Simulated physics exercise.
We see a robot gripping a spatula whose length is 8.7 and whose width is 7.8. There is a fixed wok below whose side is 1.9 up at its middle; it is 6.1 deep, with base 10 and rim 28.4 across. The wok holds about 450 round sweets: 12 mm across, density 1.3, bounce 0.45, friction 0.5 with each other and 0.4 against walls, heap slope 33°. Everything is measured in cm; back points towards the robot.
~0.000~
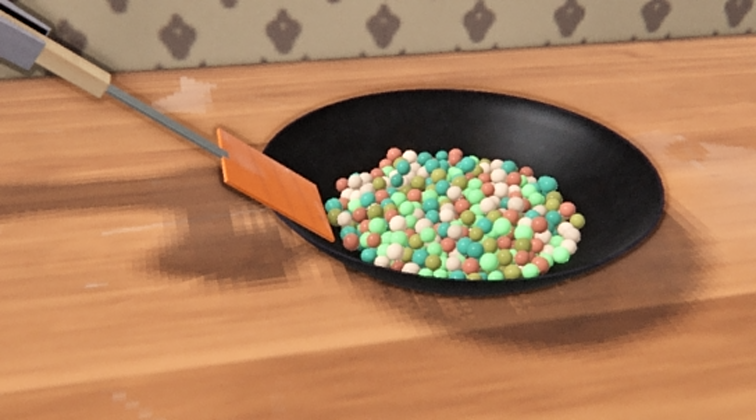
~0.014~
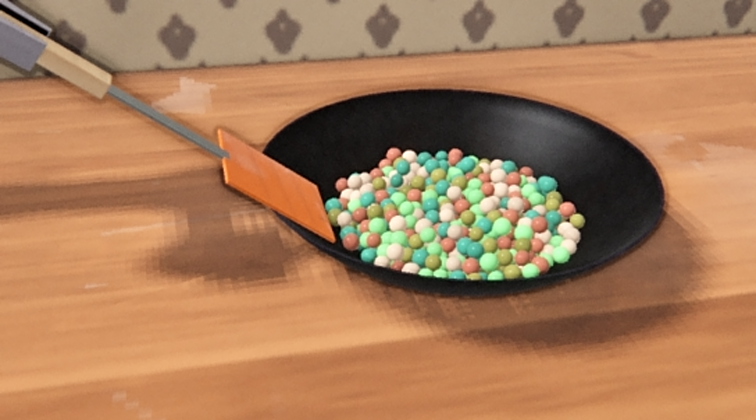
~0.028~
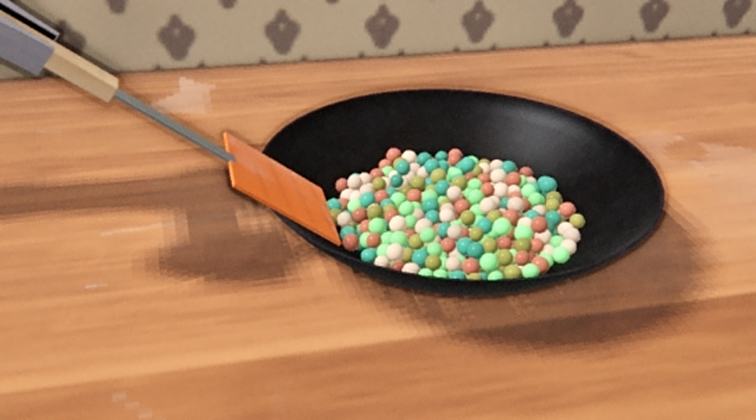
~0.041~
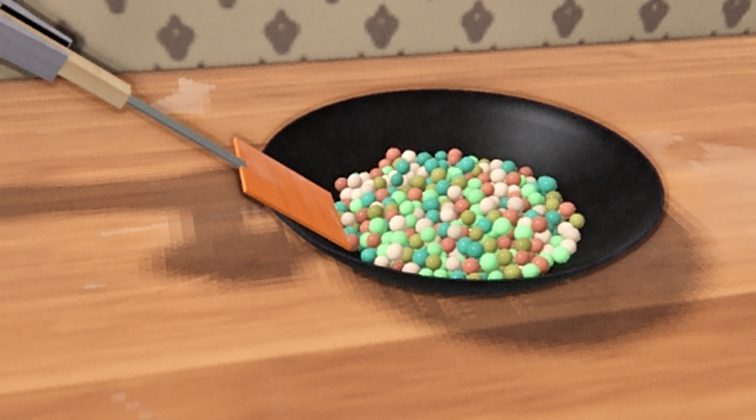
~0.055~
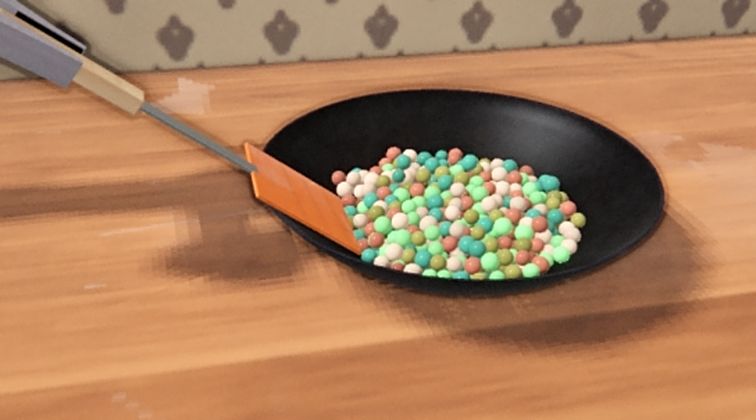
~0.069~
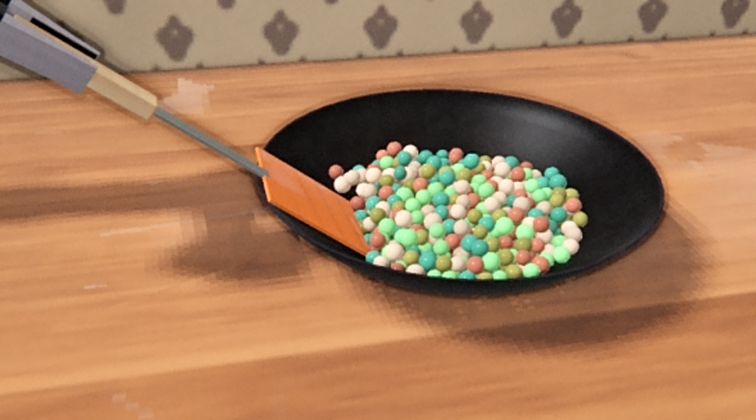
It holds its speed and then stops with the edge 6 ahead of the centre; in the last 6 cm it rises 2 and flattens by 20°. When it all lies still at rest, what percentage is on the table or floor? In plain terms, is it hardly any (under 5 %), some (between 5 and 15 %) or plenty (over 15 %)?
Hardly any - under 5 %.
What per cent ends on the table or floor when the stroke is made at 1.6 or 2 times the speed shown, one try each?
I'd say near 0 and then near 5 per cent.
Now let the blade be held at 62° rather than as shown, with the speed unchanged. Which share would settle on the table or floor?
In that case, around 0 percent would end up on the table or floor.
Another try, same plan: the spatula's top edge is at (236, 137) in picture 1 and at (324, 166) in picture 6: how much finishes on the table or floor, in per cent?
10 per cent.
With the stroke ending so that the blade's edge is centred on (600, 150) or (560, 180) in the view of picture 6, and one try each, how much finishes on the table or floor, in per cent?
Respectively about 25 and 0 percent end on the table or floor.
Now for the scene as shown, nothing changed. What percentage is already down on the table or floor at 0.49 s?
It works out to about 0 in a hundred.
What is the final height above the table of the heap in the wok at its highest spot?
About 7.0 cm.
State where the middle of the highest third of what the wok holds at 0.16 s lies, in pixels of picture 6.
Roughly at (504, 190).
After 0.16 s, sloping 38°, highest piece 5 above the table; 447 in the wok.
After 0.25 s, sloping 30°, highest piece 6 above the table; 447 in the wok.
After 0.49 s, sloping 18°, highest piece 7 above the table; 445 in the wok, 2 on the table or floor.
After 1.54 s, sloping 18°, highest piece 7 above the table; 445 in the wok, 2 on the table or floor.
In the end, 445 in the wok, 2 on the table or floor. That is 0 % on the table or floor.
